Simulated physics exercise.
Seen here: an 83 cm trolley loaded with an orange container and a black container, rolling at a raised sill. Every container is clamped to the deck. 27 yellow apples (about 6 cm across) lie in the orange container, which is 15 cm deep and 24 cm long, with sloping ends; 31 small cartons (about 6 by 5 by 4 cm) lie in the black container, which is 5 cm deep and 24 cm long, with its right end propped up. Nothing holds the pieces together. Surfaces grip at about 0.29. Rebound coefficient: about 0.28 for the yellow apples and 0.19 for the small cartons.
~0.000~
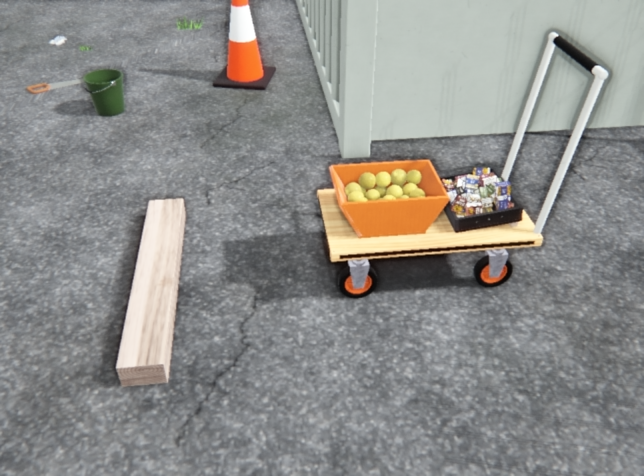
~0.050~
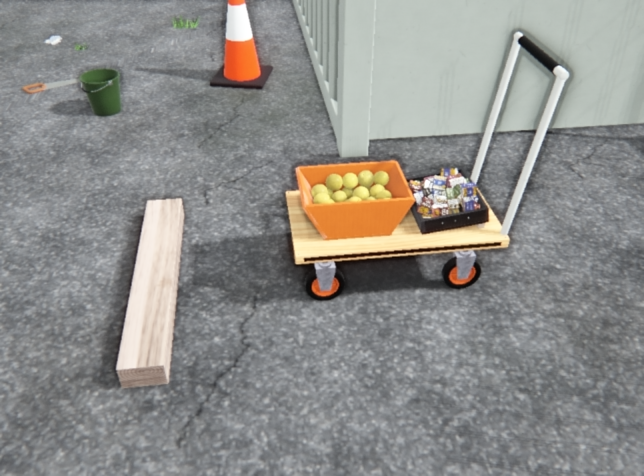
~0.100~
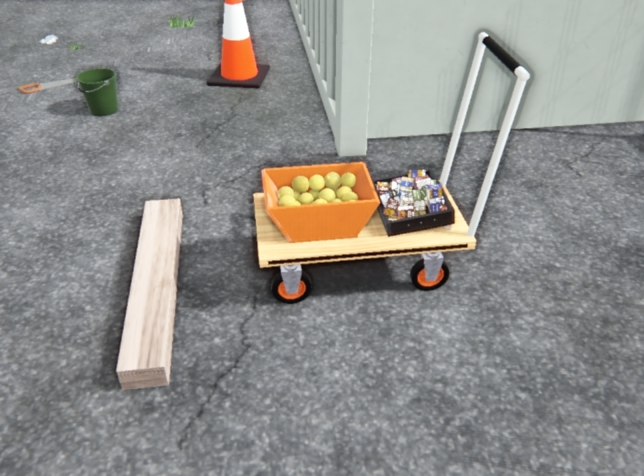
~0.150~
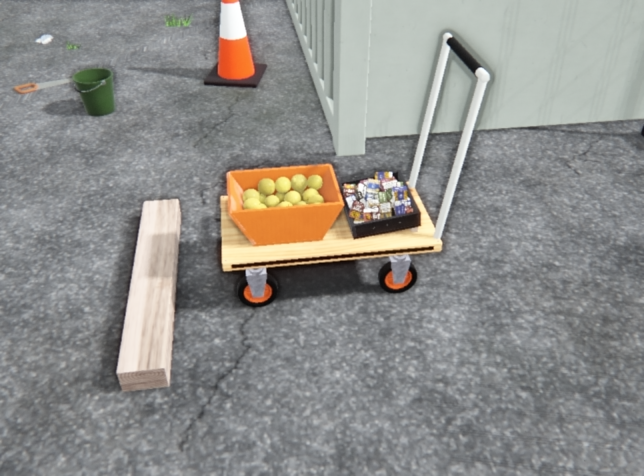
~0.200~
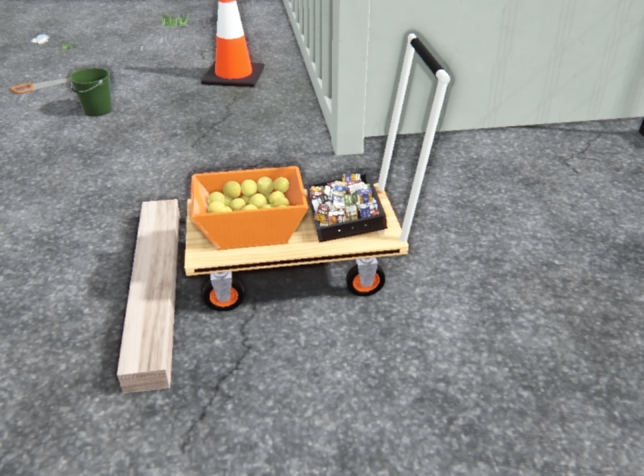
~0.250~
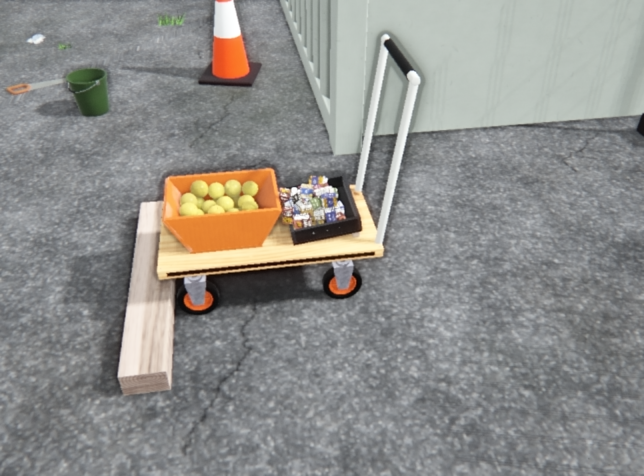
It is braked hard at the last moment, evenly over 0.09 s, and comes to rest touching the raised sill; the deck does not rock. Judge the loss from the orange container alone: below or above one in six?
Under a sixth of the yellow apples leave the orange container.
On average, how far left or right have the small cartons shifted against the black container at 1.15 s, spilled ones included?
Some 8 cm leftwards.
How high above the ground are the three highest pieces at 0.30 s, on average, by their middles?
Roughly 46 cm.
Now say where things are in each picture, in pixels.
In the first picture (places track the rim corner closest to us here; the camera moves round a little), orange container (342, 204); black container (458, 218); 66 cm to go; all still inside.
Orange container (306, 206); black container (424, 220); 53 cm to go, in the second picture.
Orange container (269, 209); black container (390, 222); 39 cm to go, in the third picture.
Orange container (232, 212); black container (355, 225); 26 cm to go, in the fourth picture.
Orange container (194, 216); black container (320, 228); 12 cm to go, in the fifth picture.
Orange container (165, 219); black container (294, 231); stopping; all still inside, in the sixth picture.
After 0.30 s, the orange container has all 27 and the black container is down by 3 of 31.
After 0.42 s, the orange container has all 27 and the black container is down by 8 of 31.
After 0.65 s, the orange container is down by 1 of 27 and the black container is down by 8 of 31.
Outcome (at 1.15 s), the orange container is down by 1 of 27 and the black container is down by 9 of 31. Asked share, 1 of 27, 4 per cent.
